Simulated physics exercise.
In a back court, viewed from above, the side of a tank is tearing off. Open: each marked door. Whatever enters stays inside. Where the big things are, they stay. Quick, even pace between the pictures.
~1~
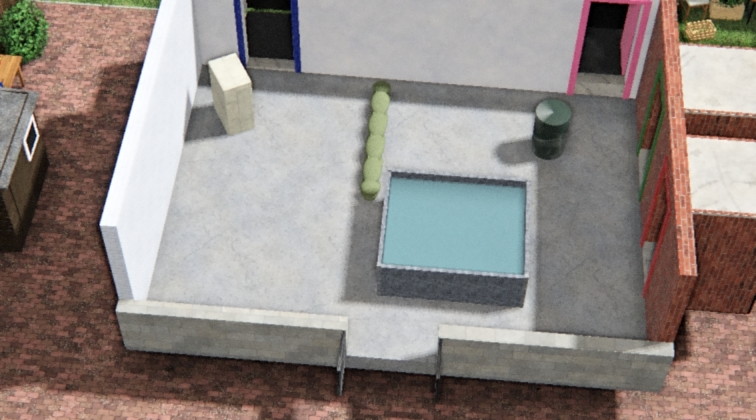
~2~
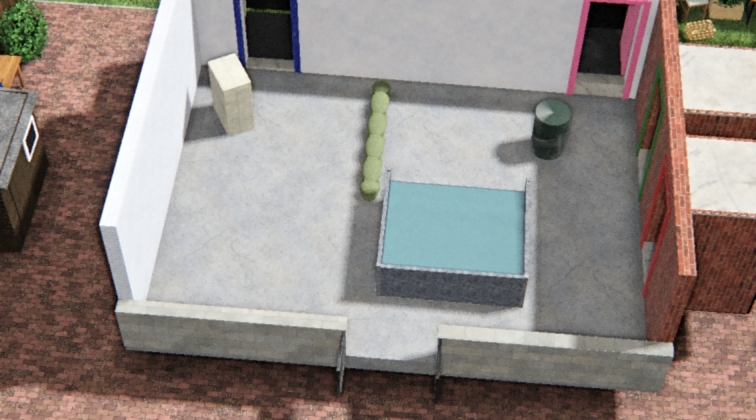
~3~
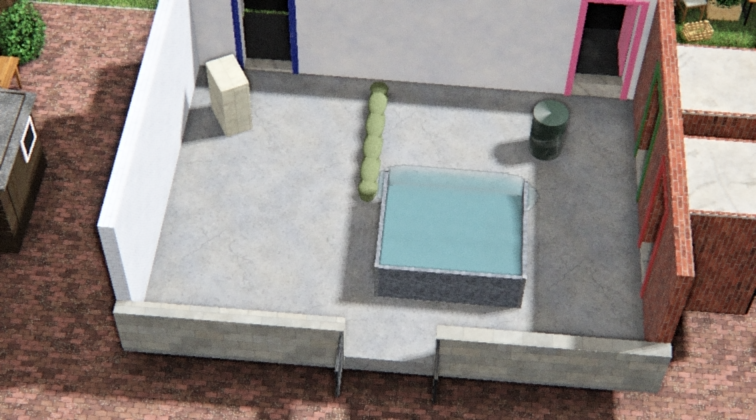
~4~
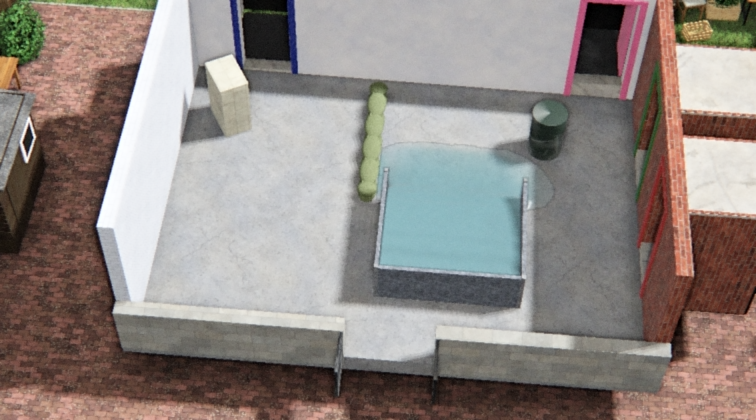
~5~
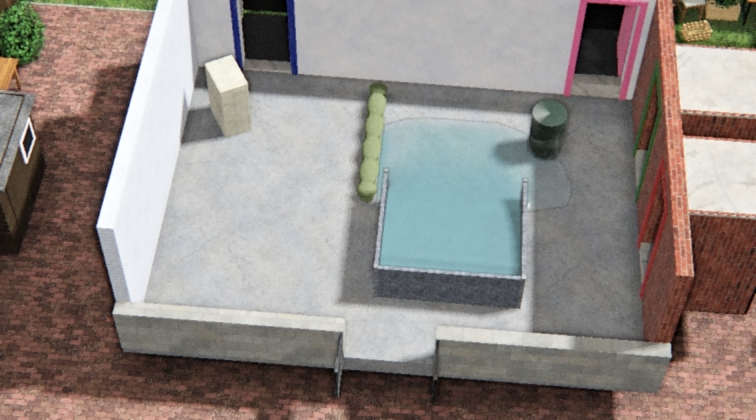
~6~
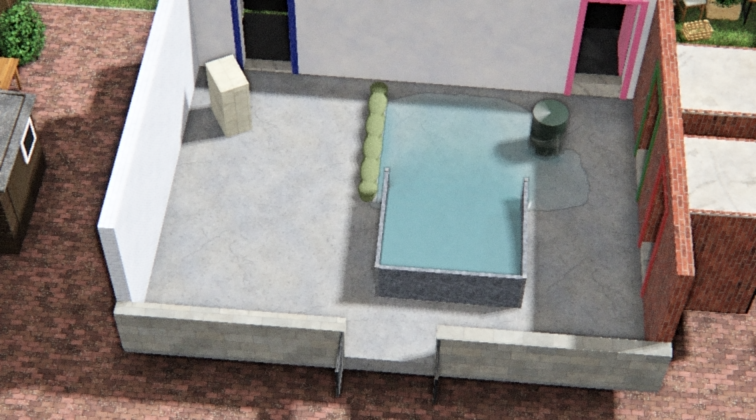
A paved back court is seen from above, with a white wall on the left, a brick wall on the right and a low pale wall in front. A grey open tank of blue-green water sits right of centre, near a green hedge, a dark green barrel and a cream box. The tank's far side gives way, and water pours out, spreading backward across the paving and around the barrel.
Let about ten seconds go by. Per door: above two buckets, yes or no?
Blue door no. Red door no. Green door no. Pink door no.
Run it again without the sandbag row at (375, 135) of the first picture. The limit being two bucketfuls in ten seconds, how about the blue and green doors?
The blue door exceeds it, the green door falls short.
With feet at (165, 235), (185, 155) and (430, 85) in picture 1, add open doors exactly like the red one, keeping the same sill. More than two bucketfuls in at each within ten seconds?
In order: Falls short, falls short, exceeds it.
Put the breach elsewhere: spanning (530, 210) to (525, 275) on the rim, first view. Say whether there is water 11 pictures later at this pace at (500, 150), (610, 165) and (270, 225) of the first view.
Point by point: Untouched, swamped and untouched.
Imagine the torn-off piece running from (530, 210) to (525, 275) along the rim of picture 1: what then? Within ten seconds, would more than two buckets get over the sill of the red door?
Result for red door: It tops the limit.
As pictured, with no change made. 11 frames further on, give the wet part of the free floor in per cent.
I'd guess some 35 per cent.
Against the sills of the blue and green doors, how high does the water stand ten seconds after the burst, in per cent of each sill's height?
40 and 50 %, in that order.
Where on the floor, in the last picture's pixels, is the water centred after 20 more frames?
At about (475, 157).
A moment on, water covers 25 % of the floor; the blue door not reached, the red door not reached, the green door not reached, the pink door wet at the sill, nothing in.
Next, water covers 35 % of the floor; the blue door wet at the sill, nothing in, the red door not reached, the green door wet at the sill, nothing in, the pink door wet at the sill, nothing in.
Then, water covers 45 % of the floor; the blue door wet at the sill, nothing in, the red door wet at the sill, nothing in, the green door wet at the sill, nothing in, the pink door under two buckets in.
Later, water covers 75 % of the floor; the blue door under two buckets in, the red door wet at the sill, nothing in, the green door wet at the sill, nothing in, the pink door under two buckets in.
In the end, water covers 85 % of the floor; the blue door under two buckets in, the red door wet at the sill, nothing in, the green door wet at the sill, nothing in, the pink door under two buckets in.
